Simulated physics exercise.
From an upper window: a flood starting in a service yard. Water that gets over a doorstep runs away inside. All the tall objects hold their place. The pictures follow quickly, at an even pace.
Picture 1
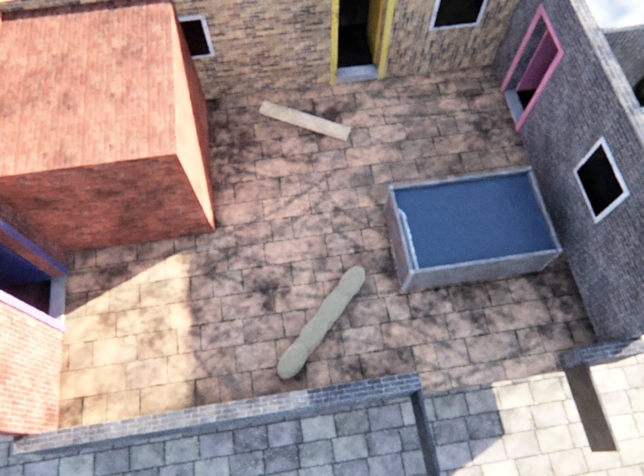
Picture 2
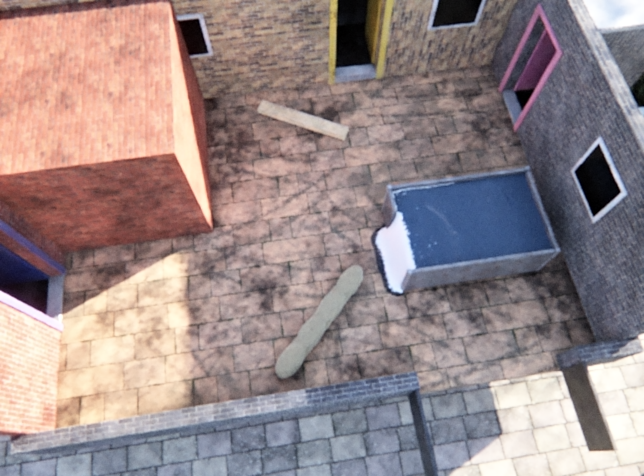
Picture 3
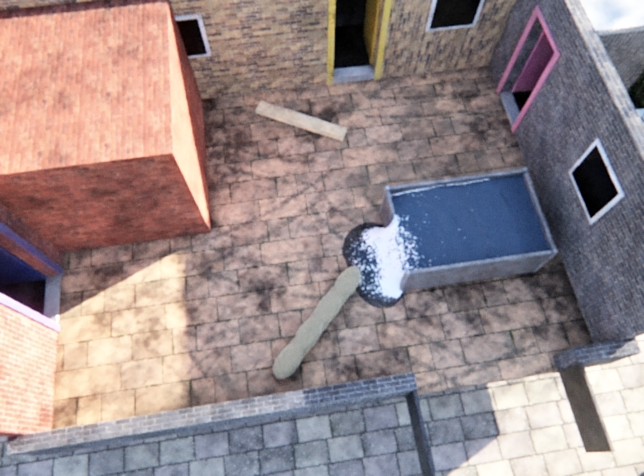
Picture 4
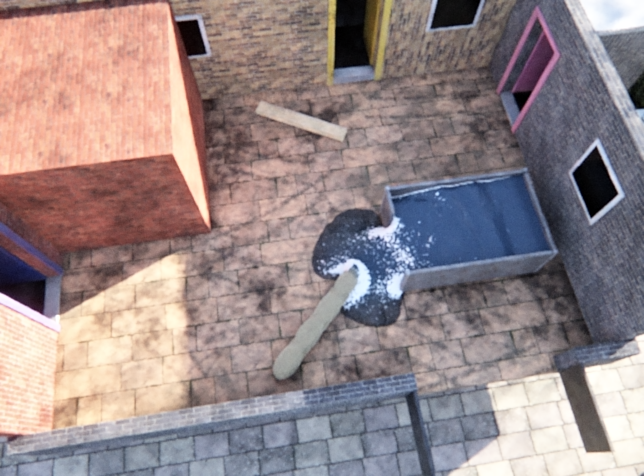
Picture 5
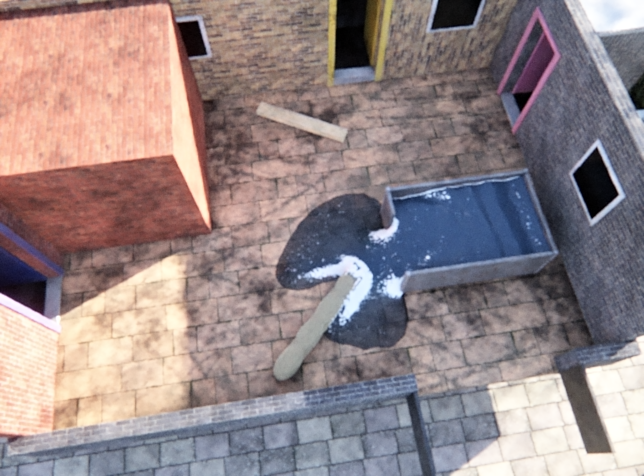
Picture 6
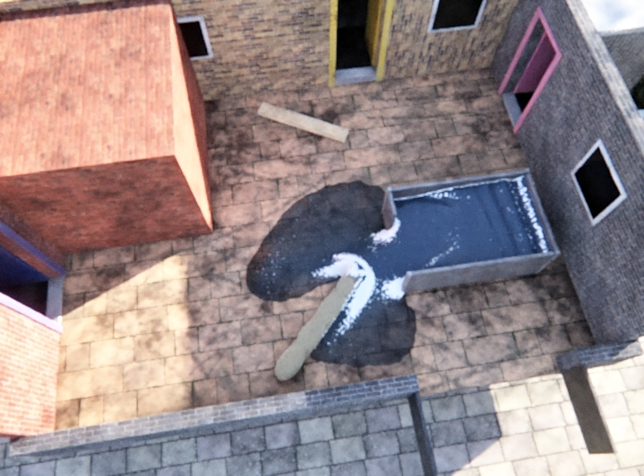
In a paved yard between brick walls, water burst from the left end of a blue-filled tank, foamed around the end of a low rounded block, and spread leftward in a widening dark pool.
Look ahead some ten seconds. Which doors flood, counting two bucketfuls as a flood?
One by one: The blue door lets in a lot; the pink door admits no more than that; the yellow door admits no more than that.
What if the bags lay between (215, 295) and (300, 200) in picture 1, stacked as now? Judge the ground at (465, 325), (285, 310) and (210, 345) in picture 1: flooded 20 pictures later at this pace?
In turn: Free of water, covered, flooded.
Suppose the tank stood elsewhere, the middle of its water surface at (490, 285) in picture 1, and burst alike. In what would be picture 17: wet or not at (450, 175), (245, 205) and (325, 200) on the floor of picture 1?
One after the other: Free of water, free of water, clear.
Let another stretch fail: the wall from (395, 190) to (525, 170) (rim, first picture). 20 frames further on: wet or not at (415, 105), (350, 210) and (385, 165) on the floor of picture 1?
In turn: Awash, no water, under water.
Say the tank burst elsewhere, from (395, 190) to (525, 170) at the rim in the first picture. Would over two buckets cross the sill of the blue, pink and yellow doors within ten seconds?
In short: Blue holds; pink passes that mark; yellow lets more in.
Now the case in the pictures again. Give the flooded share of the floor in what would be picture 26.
Some 65 per cent.
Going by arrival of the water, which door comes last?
It is the door marked pink.
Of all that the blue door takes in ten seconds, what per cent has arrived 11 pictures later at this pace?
Close to 0 %.
A moment on, water covers 30 % of the floor; the blue door not reached, the pink door not reached, the yellow door not reached.
Next, water covers 50 % of the floor; the blue door under two buckets in, the pink door not reached, the yellow door not reached.
Then, water covers 65 % of the floor; the blue door over two buckets in, the pink door not reached, the yellow door not reached.
Later, water covers 85 % of the floor; the blue door far over two buckets in, the pink door wet at the sill, nothing in, the yellow door wet at the sill, nothing in.
In the end, water covers 95 % of the floor; the blue door far over two buckets in, the pink door wet at the sill, nothing in, the yellow door wet at the sill, nothing in.
